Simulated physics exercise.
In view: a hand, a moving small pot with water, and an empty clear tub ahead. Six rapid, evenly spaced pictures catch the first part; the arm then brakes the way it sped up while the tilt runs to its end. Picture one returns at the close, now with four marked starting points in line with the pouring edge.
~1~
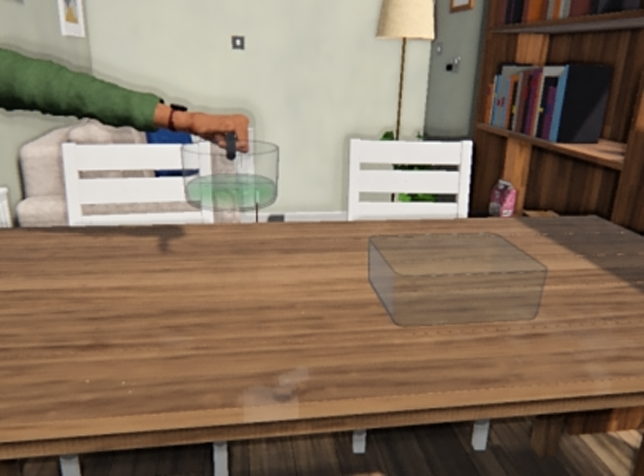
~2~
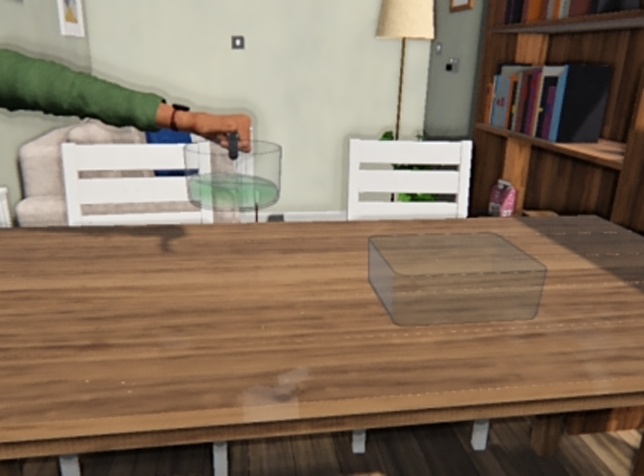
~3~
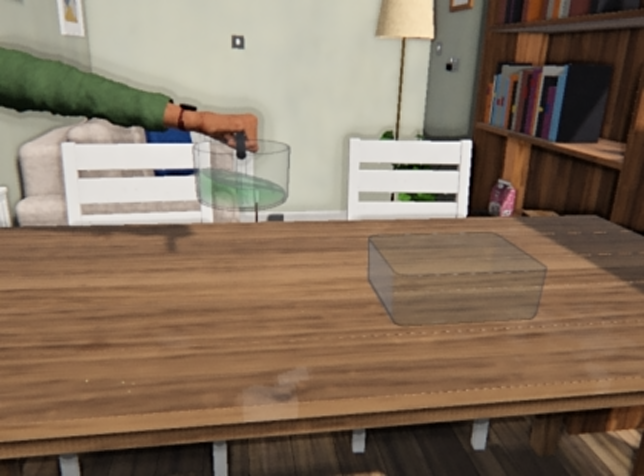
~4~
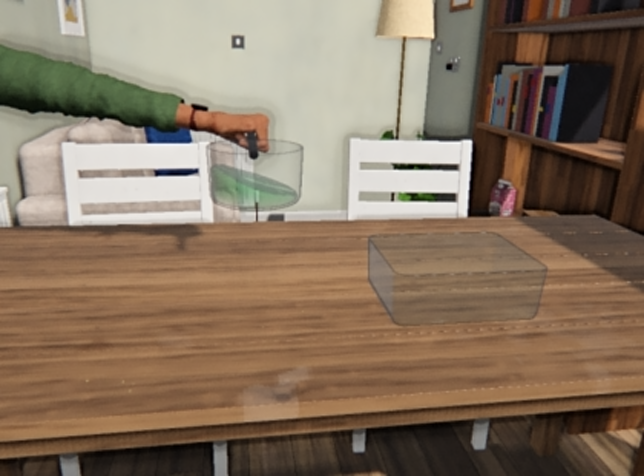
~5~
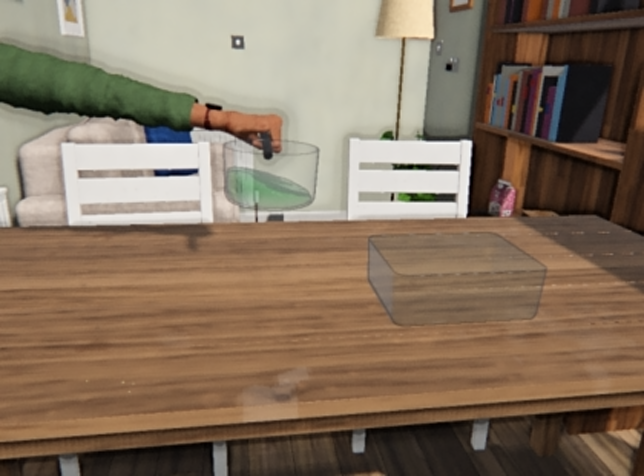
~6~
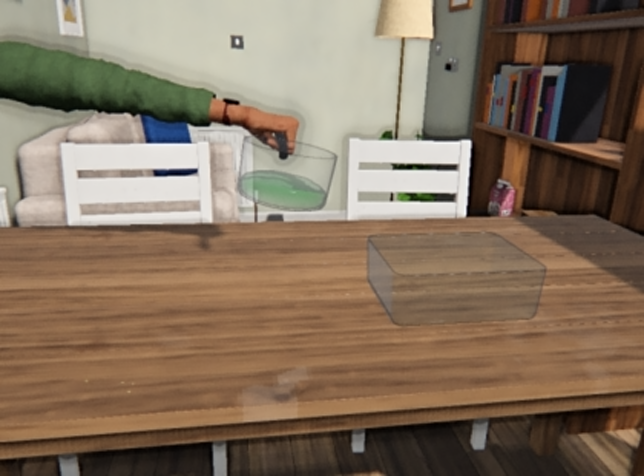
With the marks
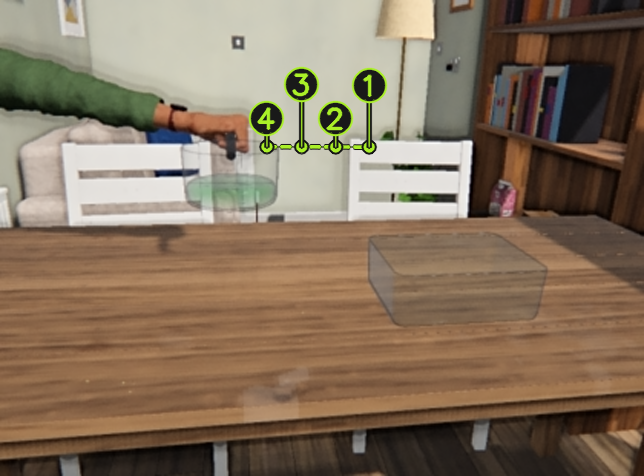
An arm in a green sleeve carried a small clear pot of greenish water slowly rightward above a wooden table with an empty clear tub on it, then tilted the pot slightly.
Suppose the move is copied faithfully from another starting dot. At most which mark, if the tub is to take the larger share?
3 will do.
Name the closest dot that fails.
That would be 4.
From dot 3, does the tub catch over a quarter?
Yes, clearly.
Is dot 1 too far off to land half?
No.
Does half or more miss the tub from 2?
No, that is safe.
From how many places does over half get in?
Three of them.
On the marked copy, 1 at (369, 147); 2 at (335, 146); 3 at (301, 146); 4 at (266, 146).
With 1, about 92 % lands in the tub, 3 % falls short and 5 % goes beside or beyond.
With 2, about 90 % lands in the tub, 2 % falls short and 7 % goes beside or beyond.
With 3, about 76 % lands in the tub, 16 % falls short and 8 % goes beside or beyond.
With 4, about 32 % lands in the tub, 64 % falls short and 4 % goes beside or beyond.
